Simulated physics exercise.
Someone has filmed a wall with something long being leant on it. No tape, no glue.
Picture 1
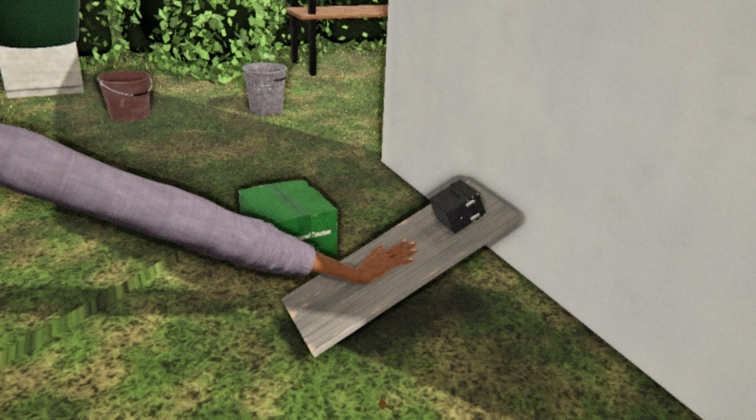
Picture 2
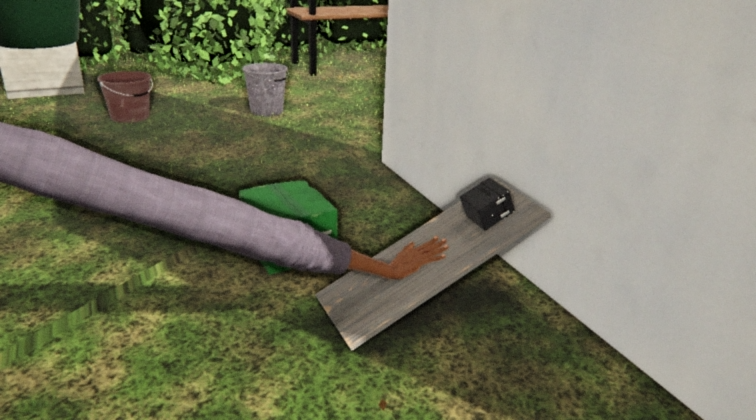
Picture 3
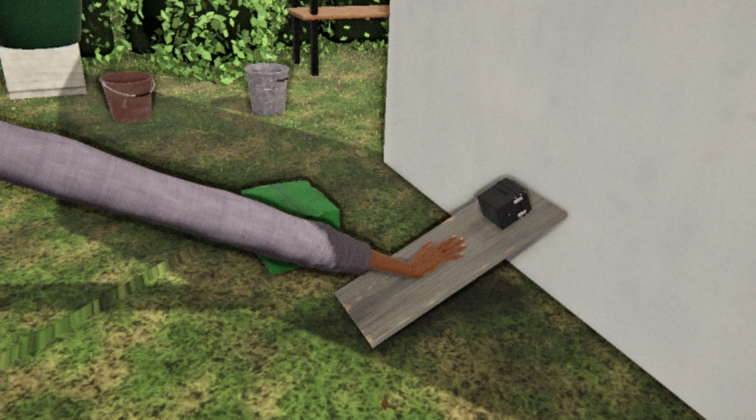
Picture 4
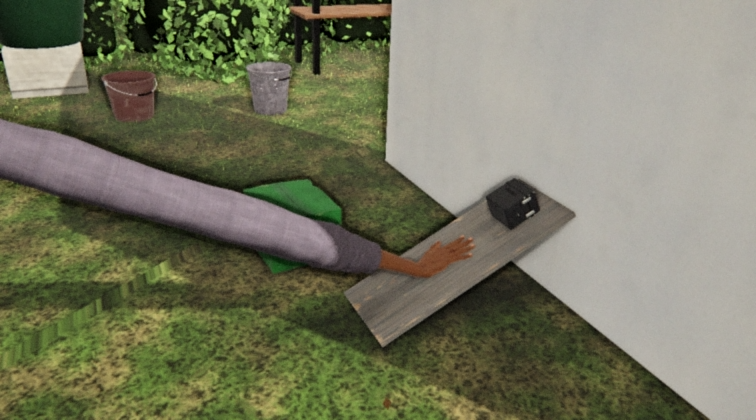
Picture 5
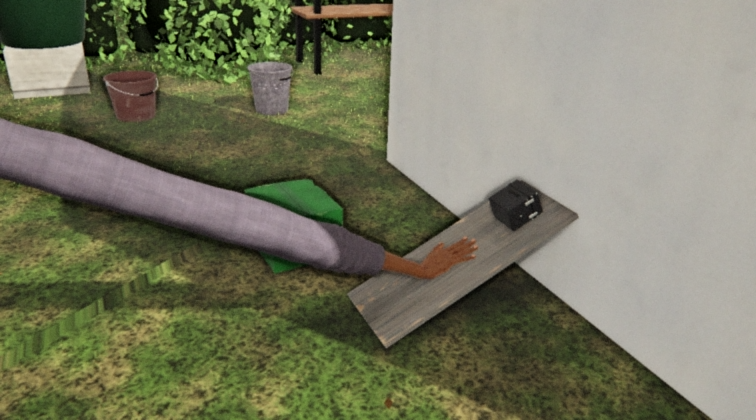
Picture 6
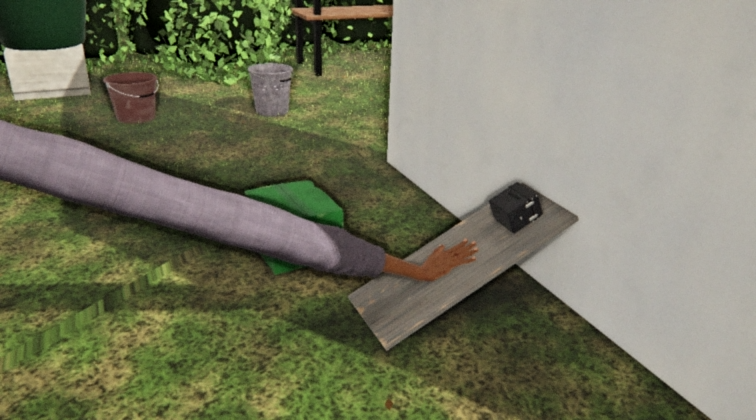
Grey board with a small black block on it sliding right under a person's hand until it leans against a pale wall.
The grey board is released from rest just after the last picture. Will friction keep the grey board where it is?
Here the board slips out.
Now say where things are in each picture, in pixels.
In the first frame, not yet at the wall; grey board (399, 261); green box (287, 224).
In the second frame, not yet at the wall; grey board (430, 257); green box (288, 224).
In the third frame, not yet at the wall; grey board (448, 256).
In the fourth frame, not yet at the wall; grey board (457, 256).
In the fifth frame, leant on the wall, still held; grey board (460, 257).
In the sixth frame, leant on the wall, still held; grey board (460, 259).
Then, 0.20 s past the last view, grey board leaning 4° more than when let go near (457, 267).
Then, 0.30 s past the last view, grey board leaning 18° more than when let go near (448, 289).
Then, 0.40 s past the last view, grey board leaning 25° more than when let go near (445, 298).
Then, 0.50 s past the last view, as before.
Finally, moved from the start, grey board; green box still in place. Final places as the last picture's camera would see them, grey board near (444, 302). The board gives way.
